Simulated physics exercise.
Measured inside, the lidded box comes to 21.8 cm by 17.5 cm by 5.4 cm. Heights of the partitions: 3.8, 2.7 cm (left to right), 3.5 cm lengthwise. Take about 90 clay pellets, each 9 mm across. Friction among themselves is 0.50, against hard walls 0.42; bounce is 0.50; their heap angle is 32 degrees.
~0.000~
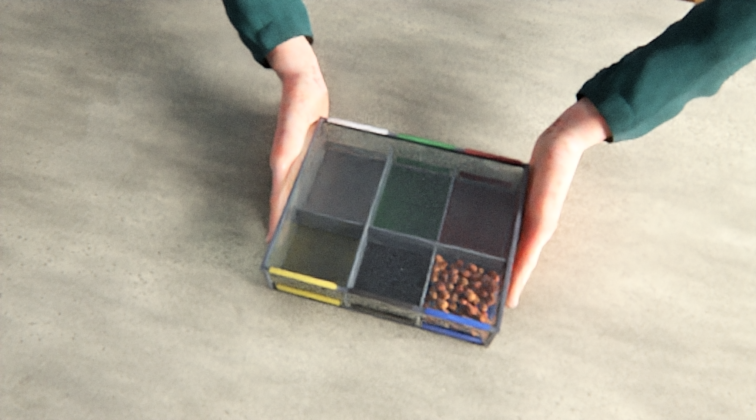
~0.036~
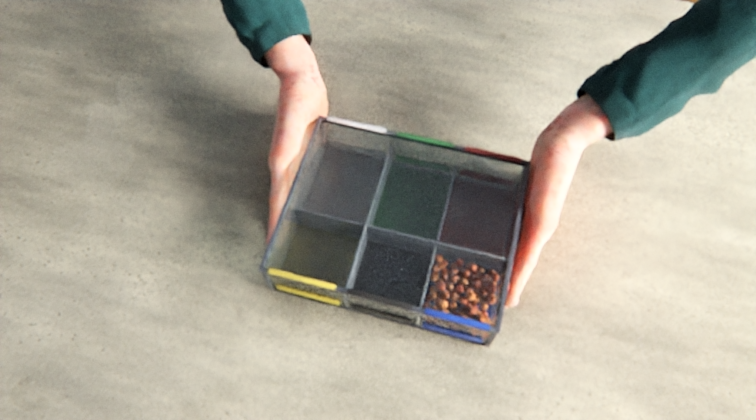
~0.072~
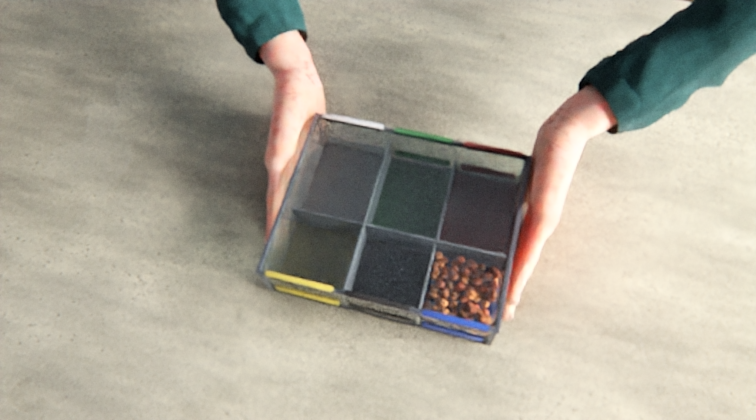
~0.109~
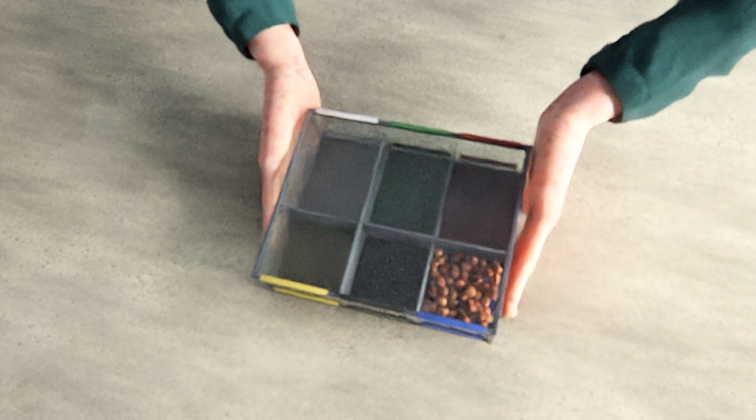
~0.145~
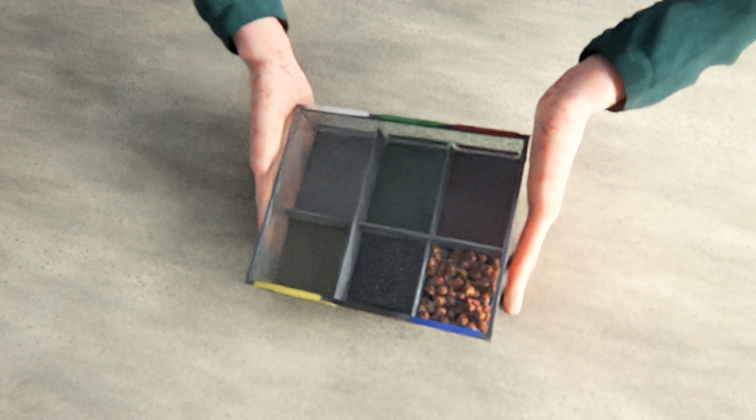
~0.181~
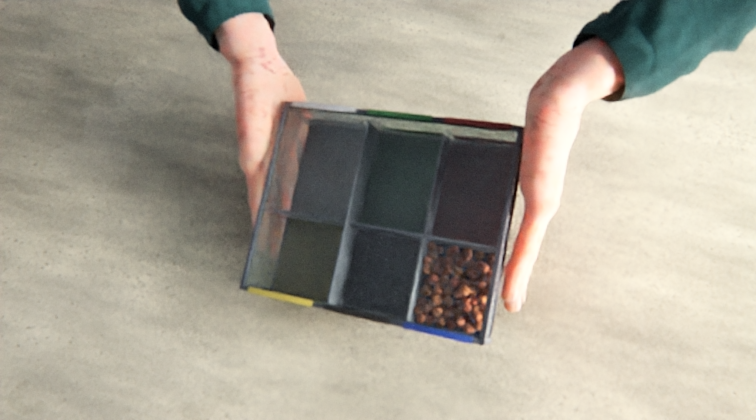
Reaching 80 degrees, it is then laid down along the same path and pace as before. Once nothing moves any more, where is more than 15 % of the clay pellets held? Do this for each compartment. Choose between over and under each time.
Red compartment: Under. Blue compartment: Over. Green compartment: Under. Yellow compartment: Under. White compartment: Under. Black compartment: Over.
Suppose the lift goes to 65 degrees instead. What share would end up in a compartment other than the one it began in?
I'd say close to 15 percent.
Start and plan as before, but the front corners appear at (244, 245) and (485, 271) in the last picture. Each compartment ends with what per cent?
Result - red: 0 %; blue: 30 %; green: 20 %; yellow: 5 %; white: 25 %; black: 20 %.
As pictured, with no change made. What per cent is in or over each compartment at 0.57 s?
You'd see red at 0, blue at 90, green at 0, yellow at 0, white at 0 and black at 10 per cent.
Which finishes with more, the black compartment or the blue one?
It's the blue one that holds more.
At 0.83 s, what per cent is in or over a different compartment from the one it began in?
About 30 %.
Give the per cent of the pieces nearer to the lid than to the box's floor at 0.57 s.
Estimate: Near 40 per cent.
Then, at 0.57 s, tilt 78 degrees; blue 90 %, black 10 %.
Then, at 0.83 s, tilt 32 degrees; blue 70 %, black 30 %.
After 1.20 s, tilt 0 degrees; blue 70 %, black 30 %.
At rest (1.6 s), red 0 %, blue 70 %, green 0 %, yellow 0 %, white 0 %, black 30 %.
